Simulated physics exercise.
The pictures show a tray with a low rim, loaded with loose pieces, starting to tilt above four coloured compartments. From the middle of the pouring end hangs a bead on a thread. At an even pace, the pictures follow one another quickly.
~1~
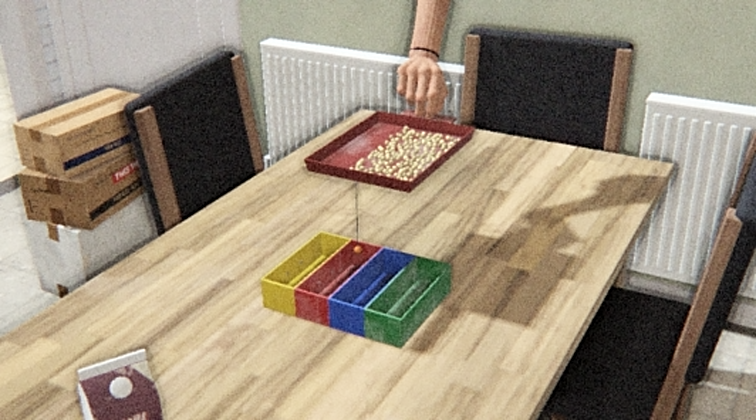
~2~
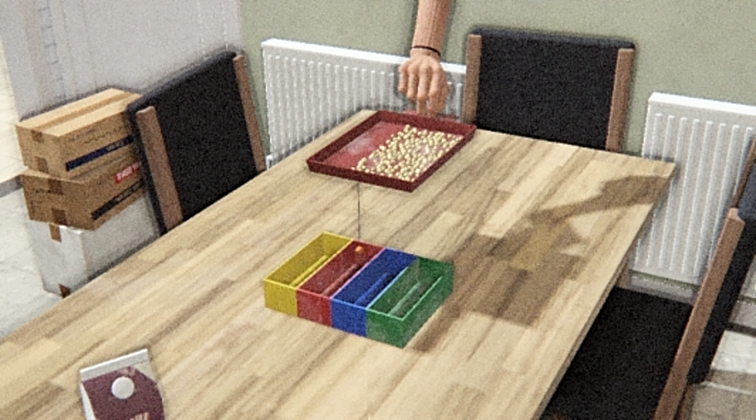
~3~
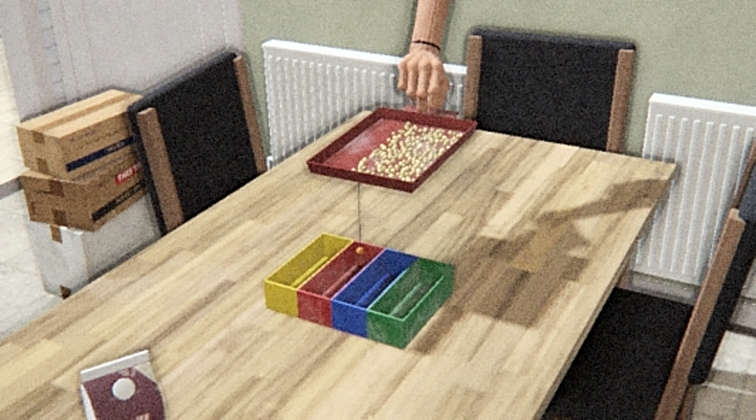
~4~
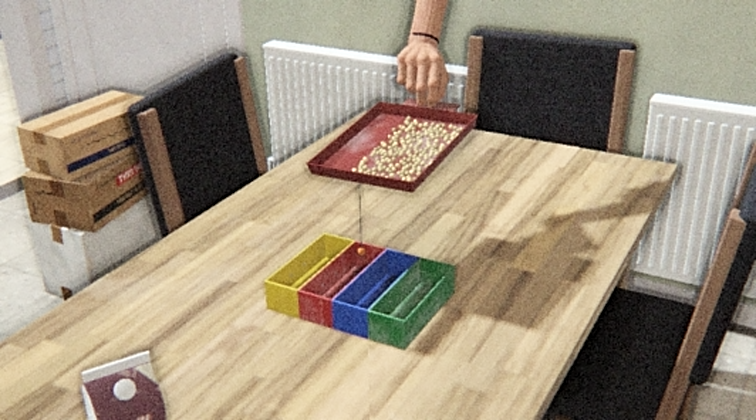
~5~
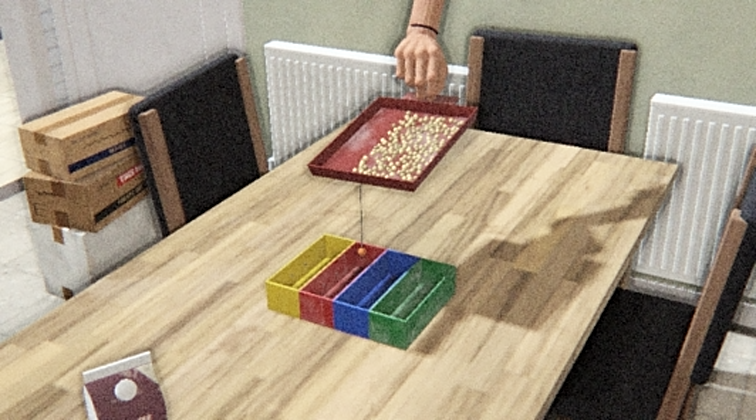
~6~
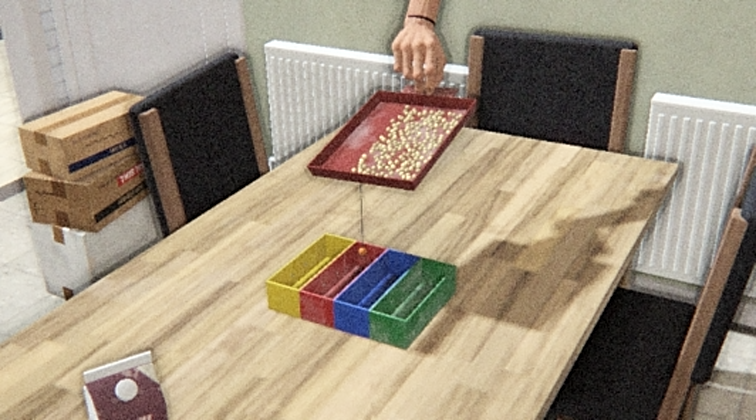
A red tray of pale beans sat level by a hand above yellow, red, blue and green compartments on a wooden table, then tilted slightly, its left front corner lowest, while the compartments stayed put.
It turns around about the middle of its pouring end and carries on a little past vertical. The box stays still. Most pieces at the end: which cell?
Yellow.
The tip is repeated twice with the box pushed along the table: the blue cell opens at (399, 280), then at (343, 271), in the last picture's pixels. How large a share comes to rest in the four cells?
Around 40 then around 100 per cent.
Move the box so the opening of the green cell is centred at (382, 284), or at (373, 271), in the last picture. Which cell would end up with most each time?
With the first placing it's the red cell, with the second it's that red cell.
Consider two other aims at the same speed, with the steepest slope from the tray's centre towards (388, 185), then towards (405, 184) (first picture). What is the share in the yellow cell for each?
About 0 % and about 0 %.
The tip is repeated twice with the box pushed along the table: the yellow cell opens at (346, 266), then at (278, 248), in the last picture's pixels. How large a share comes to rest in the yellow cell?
Roughly 20 per cent, and 0 per cent.
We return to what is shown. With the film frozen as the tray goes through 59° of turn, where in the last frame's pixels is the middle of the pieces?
The centre of the load shows up near (352, 167) in the last view.
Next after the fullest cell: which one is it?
Second place goes to that red cell.
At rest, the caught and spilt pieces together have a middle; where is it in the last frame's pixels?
About pixel (311, 289).
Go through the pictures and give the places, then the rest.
Corners of the pouring end near (308, 159) and (410, 180), level; middle of the load near (407, 156), soya beans; bead on its thread near (358, 250); yellow cell near (279, 295); red cell near (312, 305); blue cell near (347, 315); green cell near (383, 326), in the first frame.
Corners of the pouring end near (309, 159) and (411, 180), level; middle of the load near (409, 156), in the second frame.
Corners of the pouring end near (310, 161) and (412, 181), tipped barely, lowest at the left corner; middle of the load near (409, 154), in the third frame.
Corners of the pouring end near (310, 162) and (412, 180), tipped a little, lowest at the left corner; middle of the load near (410, 151), in the fourth frame.
Corners of the pouring end near (310, 164) and (412, 180), tipped a little, lowest at the left corner; middle of the load near (410, 148), in the fifth frame.
Corners of the pouring end near (310, 165) and (412, 179), tipped a little, lowest at the left corner; middle of the load near (409, 145); yellow cell near (284, 297); red cell near (317, 307); blue cell near (352, 317); green cell near (388, 327), in the sixth frame.
Shortly afterwards, tray tipped steeply; all but a few on the tray; only a few in the yellow cell; only a few falling or outside the box.
Next, tray tipped right over; near a quarter on the tray; near a third in the yellow cell; a little in the red cell; only a few in the blue cell; near a third falling or outside the box.
Some moments later, tray tipped past a quarter turn; near two thirds in the yellow cell; near a quarter in the red cell; only a few in the blue cell; a little falling or outside the box.
In the end, tray tipped past a quarter turn; near two thirds in the yellow cell; near a quarter in the red cell; only a few in the blue cell; none at all in the green cell; a little outside the box.
